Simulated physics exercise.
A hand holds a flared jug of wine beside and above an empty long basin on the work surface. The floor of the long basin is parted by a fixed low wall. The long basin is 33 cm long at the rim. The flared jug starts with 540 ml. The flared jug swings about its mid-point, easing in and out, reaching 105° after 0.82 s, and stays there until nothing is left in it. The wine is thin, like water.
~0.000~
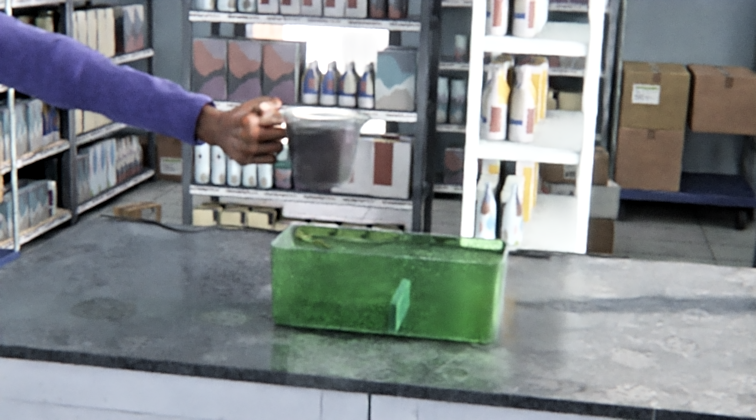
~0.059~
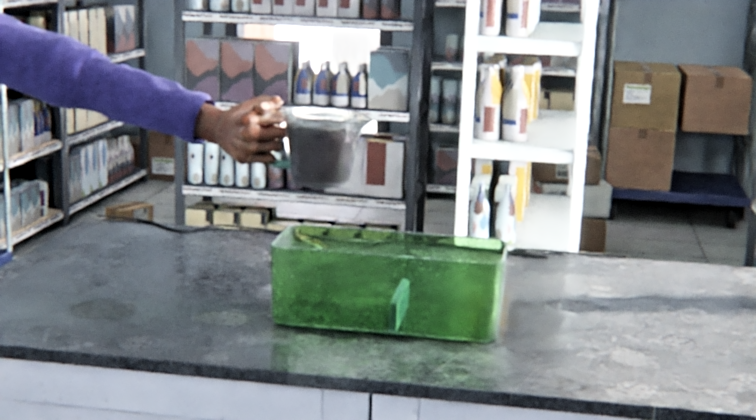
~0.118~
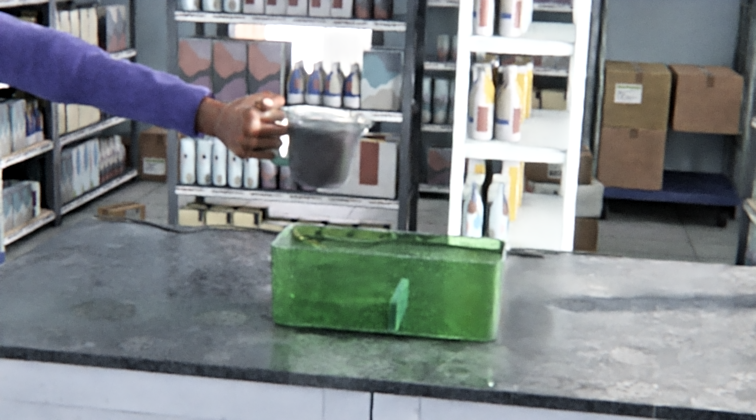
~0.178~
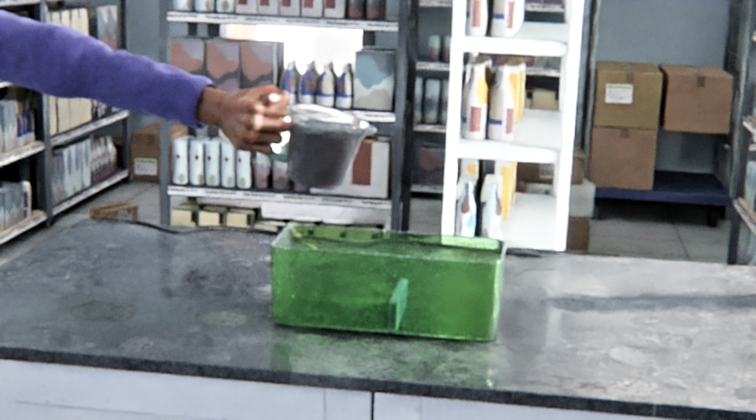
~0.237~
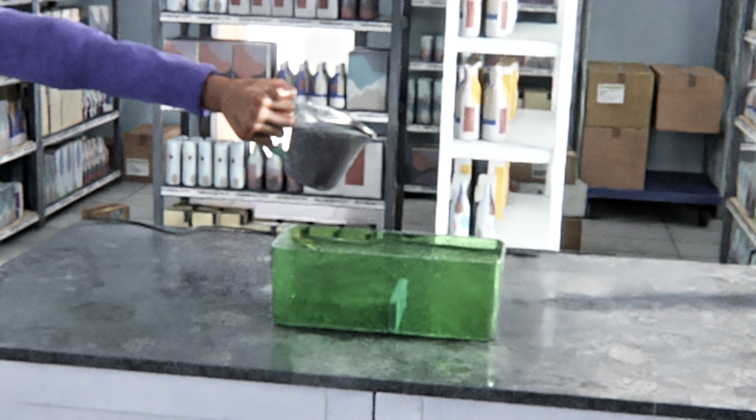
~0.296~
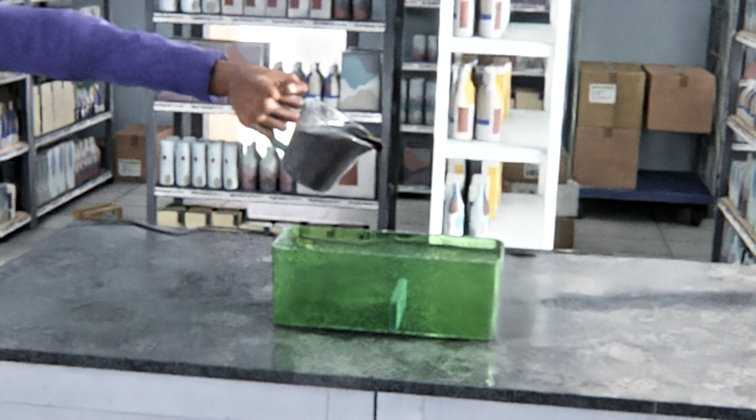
Above a green basin on a counter, a hand steadily tilts a jug of dark liquid rightward.
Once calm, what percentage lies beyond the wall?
About 56 per cent.
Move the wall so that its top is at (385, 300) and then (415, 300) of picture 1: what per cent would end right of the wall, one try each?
First 80, then 25 per cent.
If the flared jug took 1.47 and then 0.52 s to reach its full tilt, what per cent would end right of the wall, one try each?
In turn about 70 and 40 per cent.
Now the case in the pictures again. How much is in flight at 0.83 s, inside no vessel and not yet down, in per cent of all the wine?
About 8 per cent.
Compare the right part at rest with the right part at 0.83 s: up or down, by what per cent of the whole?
It goes up by about 1.
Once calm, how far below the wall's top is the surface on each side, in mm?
Left about 32 mm, right about 26 mm.
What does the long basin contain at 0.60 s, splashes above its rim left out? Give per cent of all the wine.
Near 28 in a hundred.
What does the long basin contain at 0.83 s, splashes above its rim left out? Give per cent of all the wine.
About 86 per cent.
Then, 0.60 s in, the tilt is 88° and 45 per cent is still to pour, 2 is left of the wall and 27 right of it.
Then, 0.83 s in, the tilt is 105° and 5 per cent is still to pour, 32 is left of the wall and 55 right of it.
Then, 1.06 s in, the tilt is 105° and 0 per cent is still to pour, 44 is left of the wall and 55 right of it.
Then, 1.32 s in, the tilt is 105° and 0 per cent is still to pour, 43 is left of the wall and 56 right of it.
Finally, 43 per cent lies left of the wall, 56 right of it and 1 outside.
